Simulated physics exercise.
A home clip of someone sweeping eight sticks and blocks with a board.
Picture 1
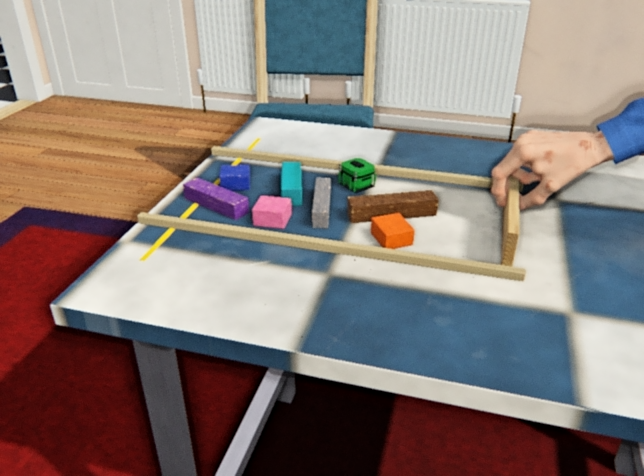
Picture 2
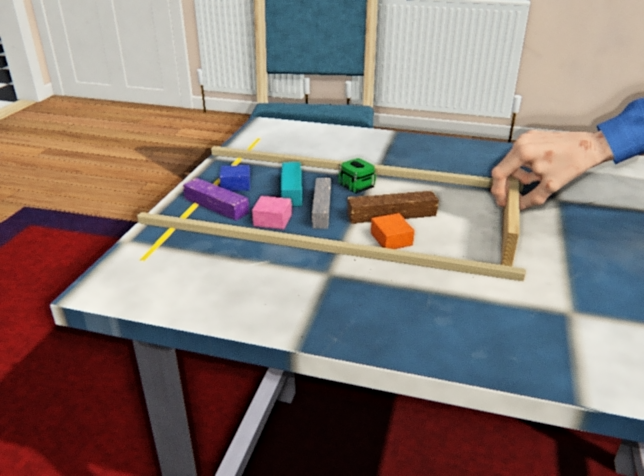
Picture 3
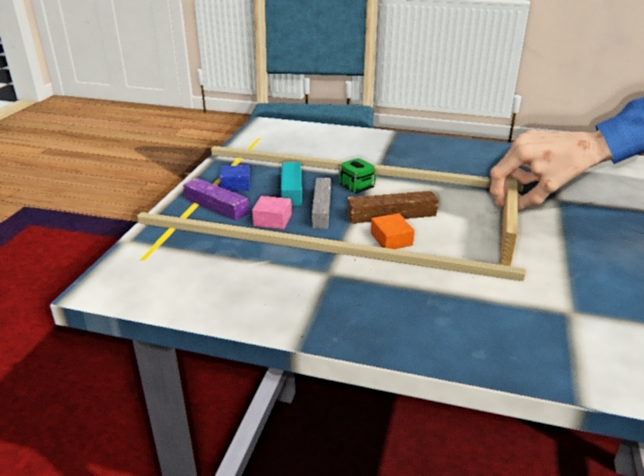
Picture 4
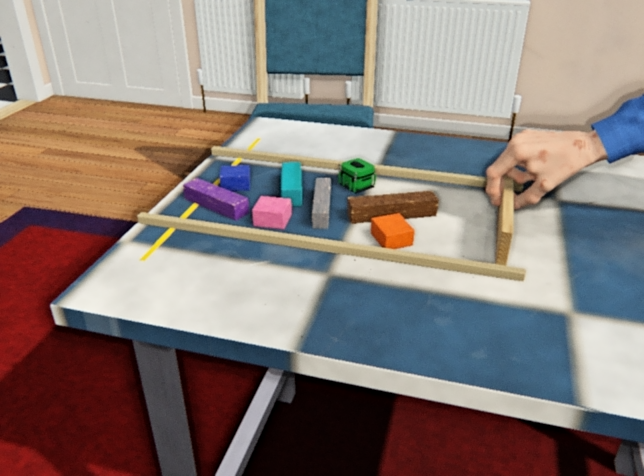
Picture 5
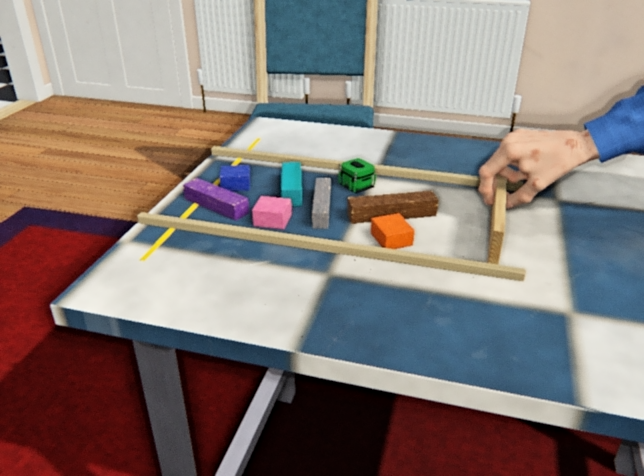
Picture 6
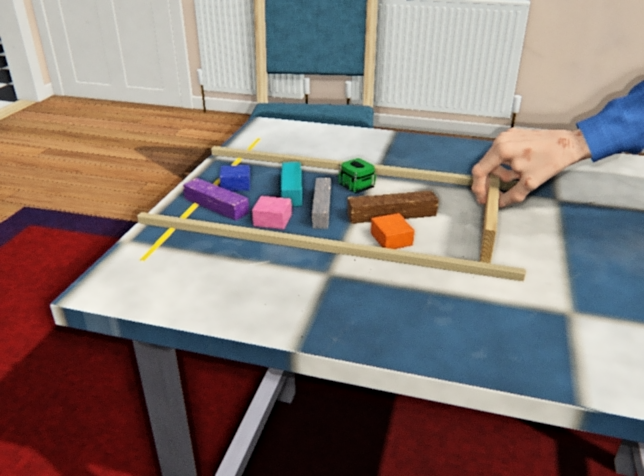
On a blue and white checked table, several colourful sticks and blocks lie still between two wooden rails near a yellow strip, while a hand at the right slides an upright wooden board slightly left without touching them.
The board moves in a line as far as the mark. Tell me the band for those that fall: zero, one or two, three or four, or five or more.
Outcome: The number that fall off is five or more.
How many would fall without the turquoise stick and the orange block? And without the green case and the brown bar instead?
Fallen: 3, and 3 in the other try.
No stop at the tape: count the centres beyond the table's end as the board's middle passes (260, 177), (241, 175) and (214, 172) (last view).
In that order 1, 3 and 5.
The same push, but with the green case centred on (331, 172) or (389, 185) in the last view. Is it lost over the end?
In that order, it remains up; stays on.
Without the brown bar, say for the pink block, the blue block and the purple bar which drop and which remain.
The pink block falls; the blue block tumbles off; the purple bar is lost.
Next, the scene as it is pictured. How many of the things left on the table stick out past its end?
1 of them.
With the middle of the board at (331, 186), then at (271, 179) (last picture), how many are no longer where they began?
7 and 8.
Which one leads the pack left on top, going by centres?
The brown bar.
Soon after, none off yet; purple bar at rest near (216, 198); blue block at rest near (235, 178); turquoise stick at rest near (289, 183).
In the end, the number that fall off is five or more; gone, grey bar, pink block, turquoise stick, blue block and purple bar.
